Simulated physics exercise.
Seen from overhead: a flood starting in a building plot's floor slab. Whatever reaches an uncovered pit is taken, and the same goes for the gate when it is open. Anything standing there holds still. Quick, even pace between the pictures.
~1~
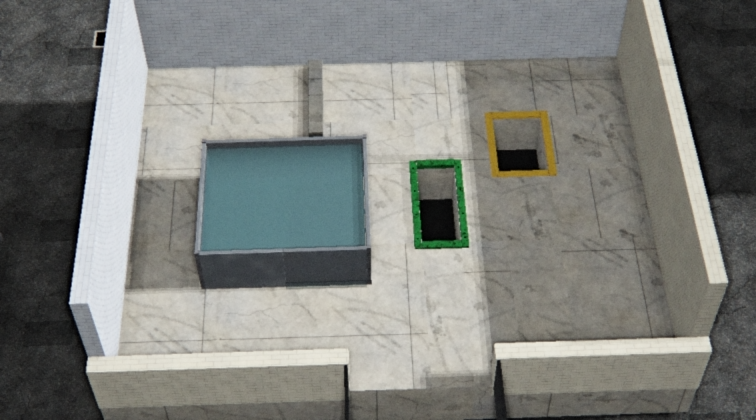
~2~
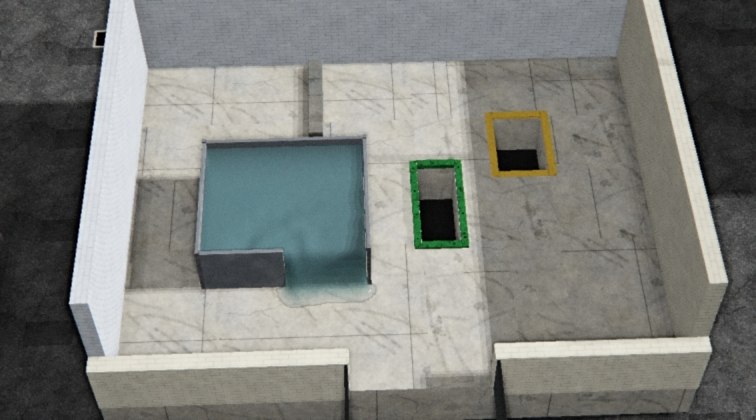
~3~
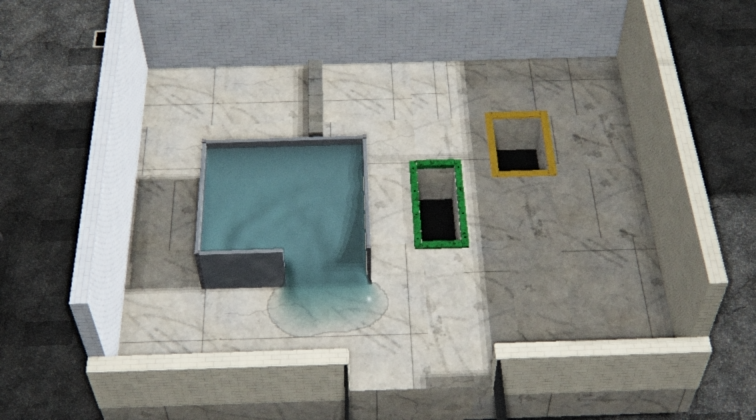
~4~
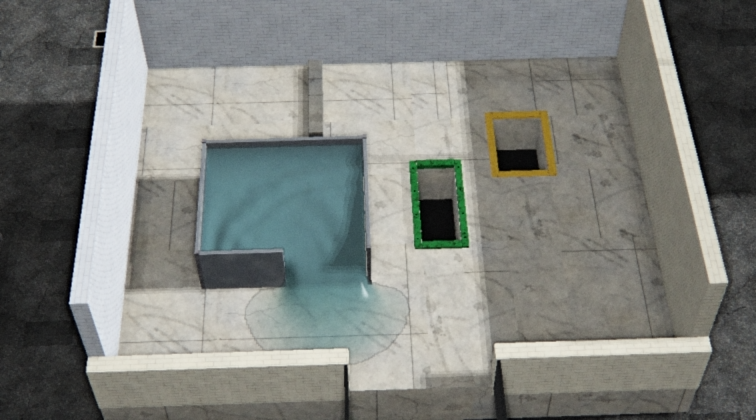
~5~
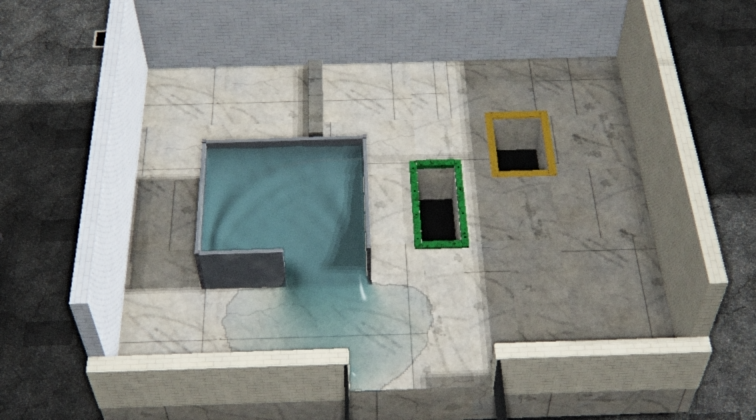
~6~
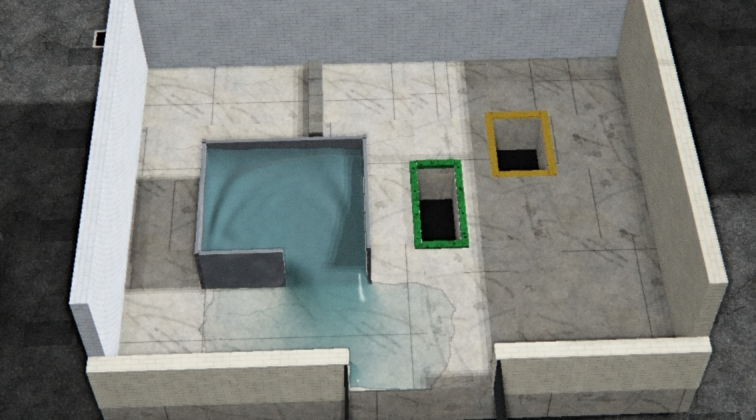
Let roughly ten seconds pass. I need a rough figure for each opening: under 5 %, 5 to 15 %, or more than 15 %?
One by one: The gate is a major outlet here - beyond fifteen per cent. The yellow pit is a minor outlet here - below five per cent. The green pit is a minor outlet here - below five per cent.
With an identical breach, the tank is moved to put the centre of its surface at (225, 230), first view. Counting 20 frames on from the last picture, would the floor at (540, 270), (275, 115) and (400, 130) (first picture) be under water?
One after the other: Covered, not flooded, dry.
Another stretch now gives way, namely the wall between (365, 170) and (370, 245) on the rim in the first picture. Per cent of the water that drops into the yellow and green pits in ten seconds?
Yellow about 10 %, green about 35 %.
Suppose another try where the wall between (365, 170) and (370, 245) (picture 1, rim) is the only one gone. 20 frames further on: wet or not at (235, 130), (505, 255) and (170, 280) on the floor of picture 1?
As listed: No water, flooded, not flooded.
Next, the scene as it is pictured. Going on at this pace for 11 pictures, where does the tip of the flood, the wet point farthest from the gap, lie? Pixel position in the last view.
The wet point farthest out is around (626, 367).
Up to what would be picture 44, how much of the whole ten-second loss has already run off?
Around 80 % of the total, roughly.
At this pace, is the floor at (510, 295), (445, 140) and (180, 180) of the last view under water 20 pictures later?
The readings in sequence are waterless, waterless, watered.
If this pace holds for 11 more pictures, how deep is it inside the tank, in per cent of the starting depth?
I'd put it close to 54 in a hundred.
A moment on, water covers 15 % of the floor; the gate 6 %, the yellow pit 0 %, the green pit 0 %.
Next, water covers 25 % of the floor; the gate 16 %, the yellow pit 0 %, the green pit 0 %.
Then, water covers 35 % of the floor; the gate 27 %, the yellow pit 0 %, the green pit 0 %.
Later, water covers 50 % of the floor; the gate 39 %, the yellow pit 0 %, the green pit 0 %.
In the end, water covers 70 % of the floor; the gate 47 %, the yellow pit 0 %, the green pit 0 %.
